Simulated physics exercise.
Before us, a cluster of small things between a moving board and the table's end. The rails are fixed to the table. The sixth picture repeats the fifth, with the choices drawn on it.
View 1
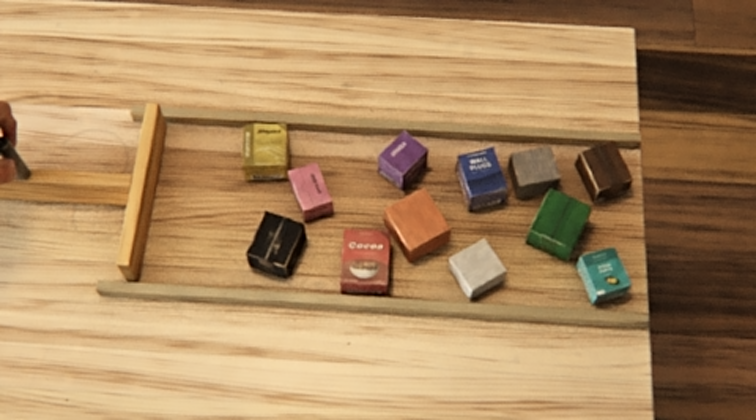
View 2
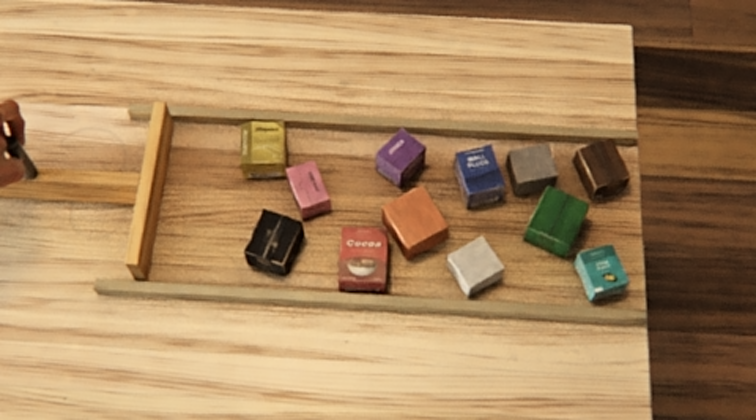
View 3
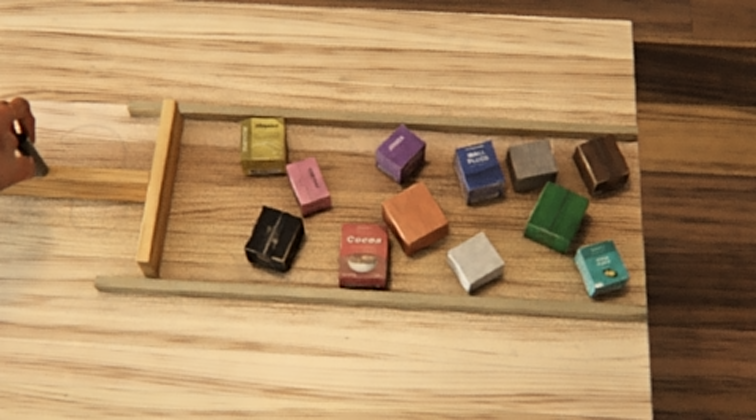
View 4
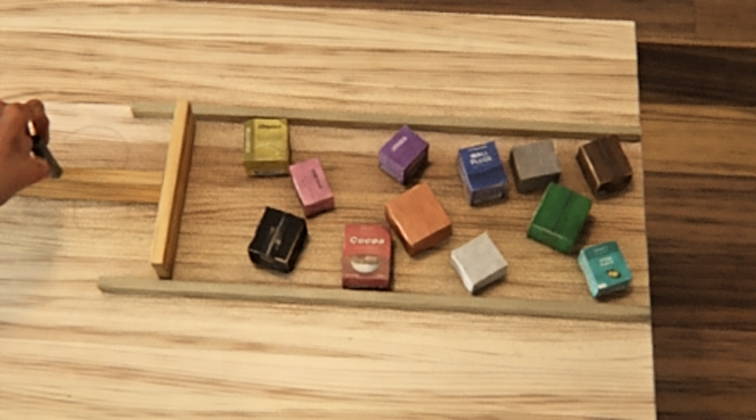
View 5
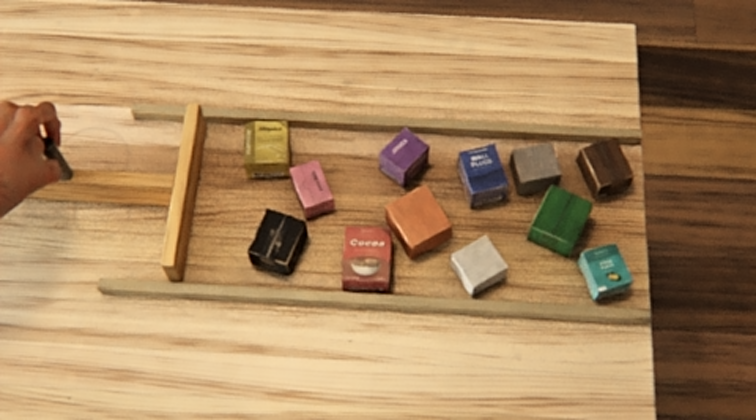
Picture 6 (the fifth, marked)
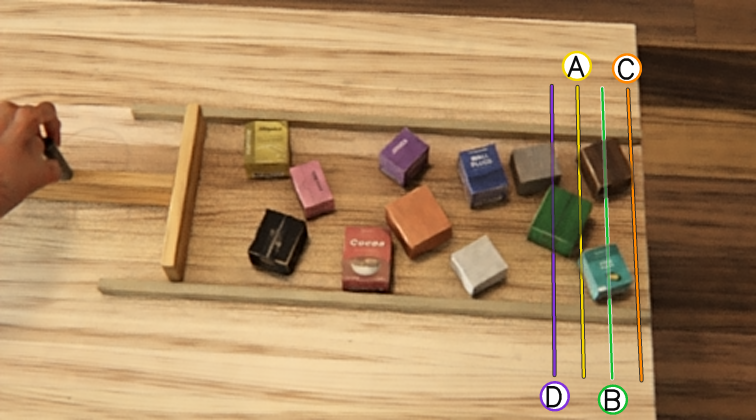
A wooden board, lying crosswise between two thin rails on a tabletop, slides slowly to the right while a hand comes further into view at the left, gripping a dark object. The board ends nearer the scattered colorful boxes and blocks, which stay in place with a gap still between.
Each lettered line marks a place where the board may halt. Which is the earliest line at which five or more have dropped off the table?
D.
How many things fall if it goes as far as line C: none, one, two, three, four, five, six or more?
Six or more.
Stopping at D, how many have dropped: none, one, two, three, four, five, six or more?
Six or more.
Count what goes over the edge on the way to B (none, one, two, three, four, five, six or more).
By then, six or more.
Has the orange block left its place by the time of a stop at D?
Yes.
On the marked copy, A at (580, 222); B at (607, 224); C at (634, 225); D at (553, 221).
Following D. Soon after the start, board (313, 188); red packet (384, 264); yellow box (349, 154).
Later, board (448, 195); brown box (653, 174); turquoise packet (611, 274).
In the end, board (553, 201); blue box over the edge; green box over the edge; six fallen.
As for the rest, A drops nine, but is farther than needed; B drops nine, but is farther than needed; C drops twelve, but is farther than needed.
